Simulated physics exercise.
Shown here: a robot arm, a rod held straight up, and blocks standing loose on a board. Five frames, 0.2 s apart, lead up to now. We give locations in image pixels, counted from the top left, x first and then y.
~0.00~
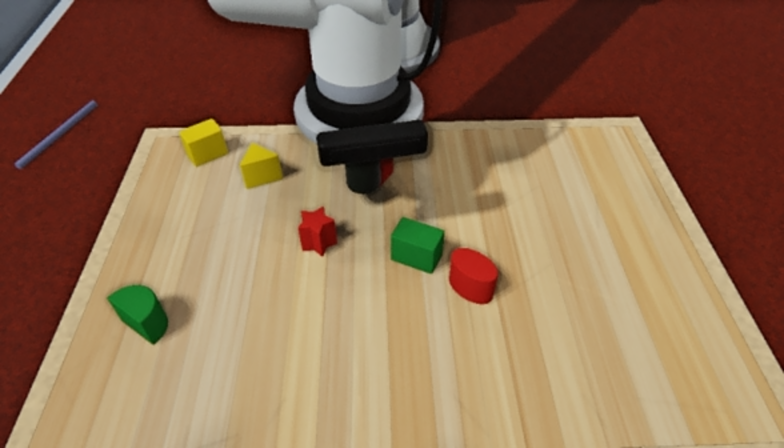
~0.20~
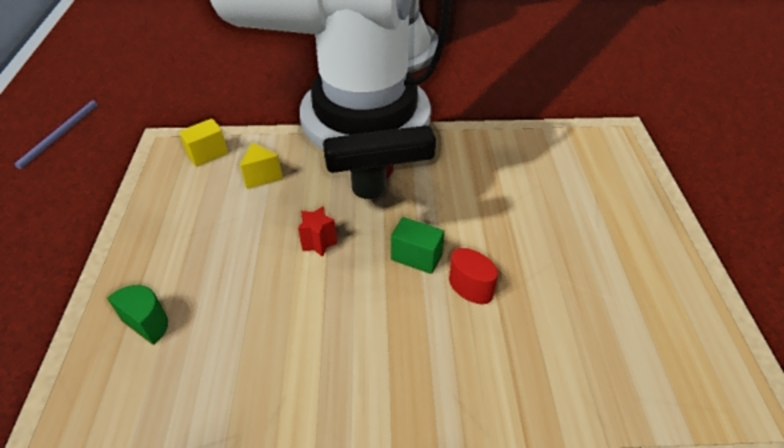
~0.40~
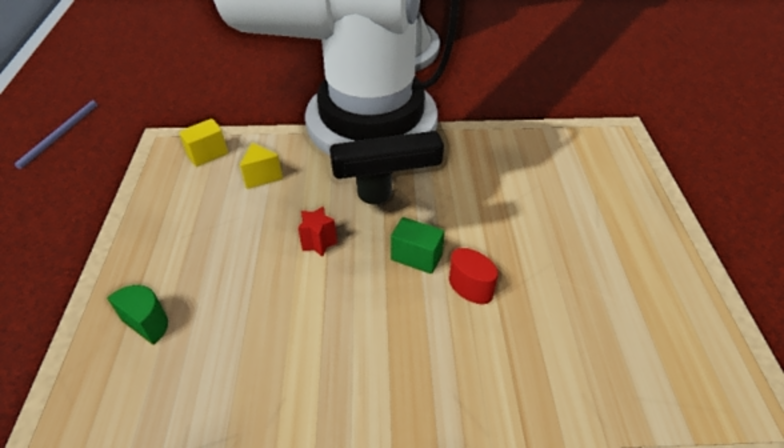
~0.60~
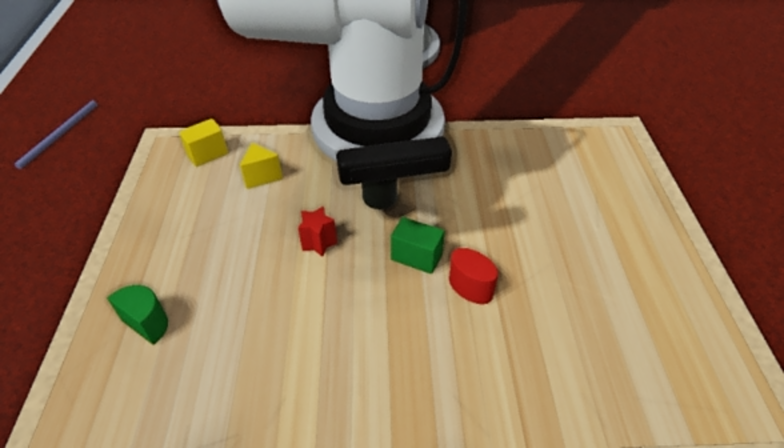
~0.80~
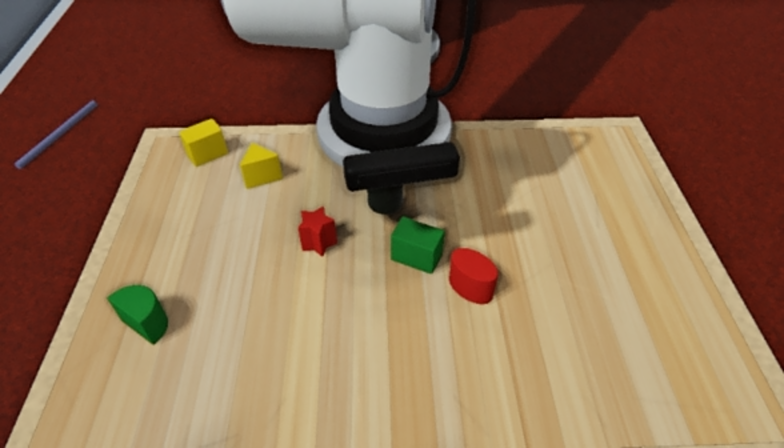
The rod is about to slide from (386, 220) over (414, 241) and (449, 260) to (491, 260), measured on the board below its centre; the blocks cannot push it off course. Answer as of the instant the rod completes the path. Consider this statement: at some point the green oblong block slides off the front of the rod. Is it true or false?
It is true.
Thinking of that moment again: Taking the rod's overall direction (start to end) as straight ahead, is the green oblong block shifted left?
Final answer: No.
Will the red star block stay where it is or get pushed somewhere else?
The red star block does not move.
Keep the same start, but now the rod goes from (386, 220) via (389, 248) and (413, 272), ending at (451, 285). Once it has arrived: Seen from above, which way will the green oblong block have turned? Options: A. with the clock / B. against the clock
B.
What follows on the original path. One third of the way, rod (416, 226); green oblong block (431, 249); red oval block (479, 266).
Two thirds of the way, rod (451, 244); green oblong block (430, 260), turned 10° anticlockwise; red oval block (480, 267).
At the end, rod (494, 244); red star block unmoved; red square unmoved; green oblong block (430, 259); red oval block (482, 268).
